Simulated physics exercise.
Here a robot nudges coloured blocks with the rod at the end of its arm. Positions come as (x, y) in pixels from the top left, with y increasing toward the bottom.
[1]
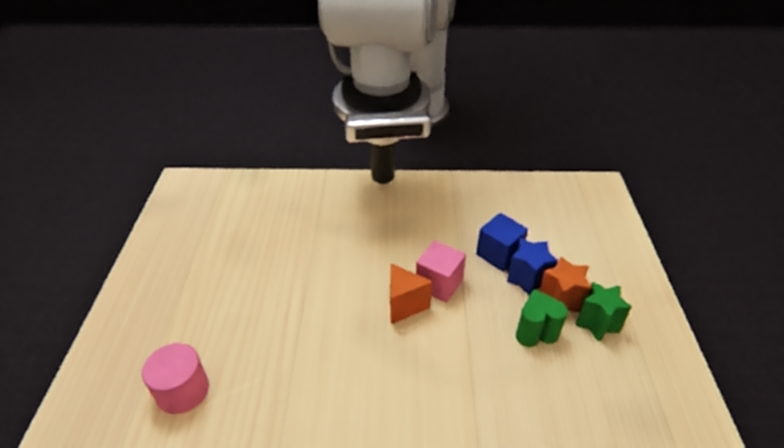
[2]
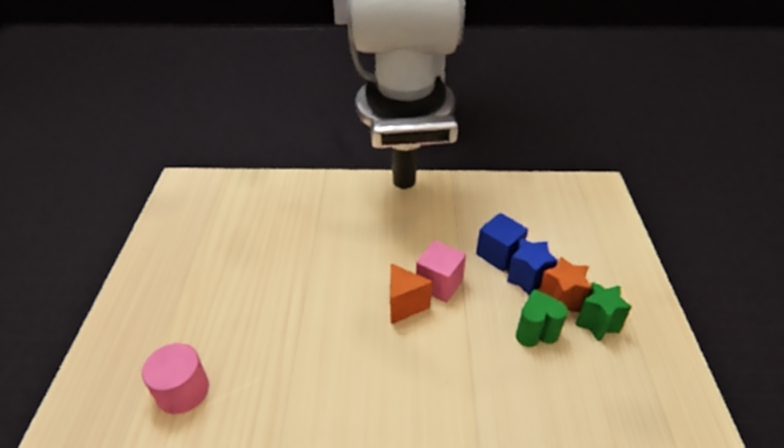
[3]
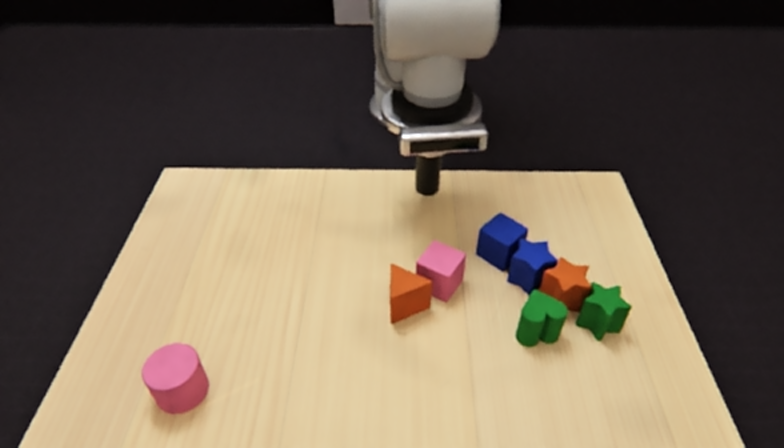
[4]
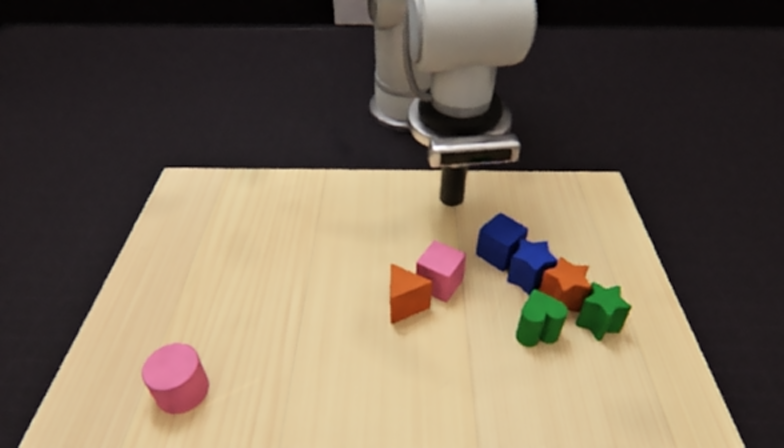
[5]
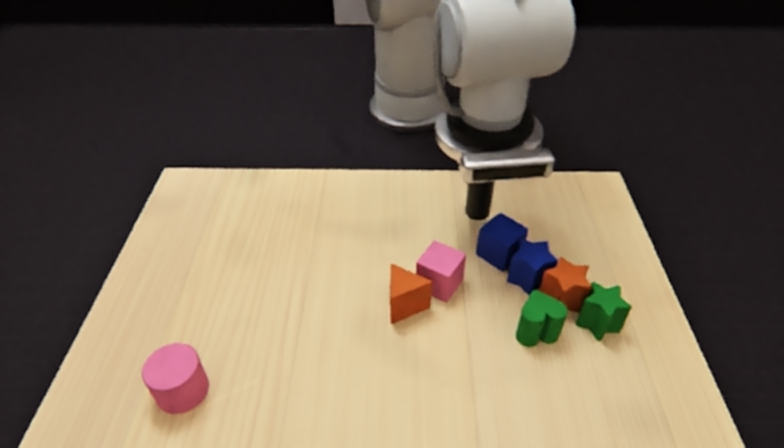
A robot arm moves its rod right and slightly forward, nearing the blue square block.
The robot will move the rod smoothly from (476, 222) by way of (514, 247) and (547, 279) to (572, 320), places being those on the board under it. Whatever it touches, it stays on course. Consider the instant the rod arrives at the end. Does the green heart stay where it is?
Going by the path, no.
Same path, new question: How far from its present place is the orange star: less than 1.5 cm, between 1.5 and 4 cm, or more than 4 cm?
Distance: More than 4 cm.
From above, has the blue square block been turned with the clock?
I'd say yes.
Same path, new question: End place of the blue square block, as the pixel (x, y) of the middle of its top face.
It is going to be at (510, 249).
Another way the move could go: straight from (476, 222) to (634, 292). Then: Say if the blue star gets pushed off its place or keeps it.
Somewhere new.
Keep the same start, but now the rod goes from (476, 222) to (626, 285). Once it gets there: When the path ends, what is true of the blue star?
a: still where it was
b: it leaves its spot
It's b.
On the path given first. One third of the way, rod at (516, 238); blue square block at (510, 242), turned 60° clockwise; blue star at (534, 270), turned 30° anticlockwise; orange star at (575, 277).
Two thirds of the way, rod at (550, 270); blue square block at (510, 249), turned 100° clockwise; blue star at (534, 275), turned 45° anticlockwise; orange star at (577, 281).
At the end, rod at (576, 311); blue square block at (510, 249), turned 100° clockwise; blue star at (539, 281); green heart at (537, 314), turned 20° anticlockwise; orange star at (613, 324), turned 25° anticlockwise.
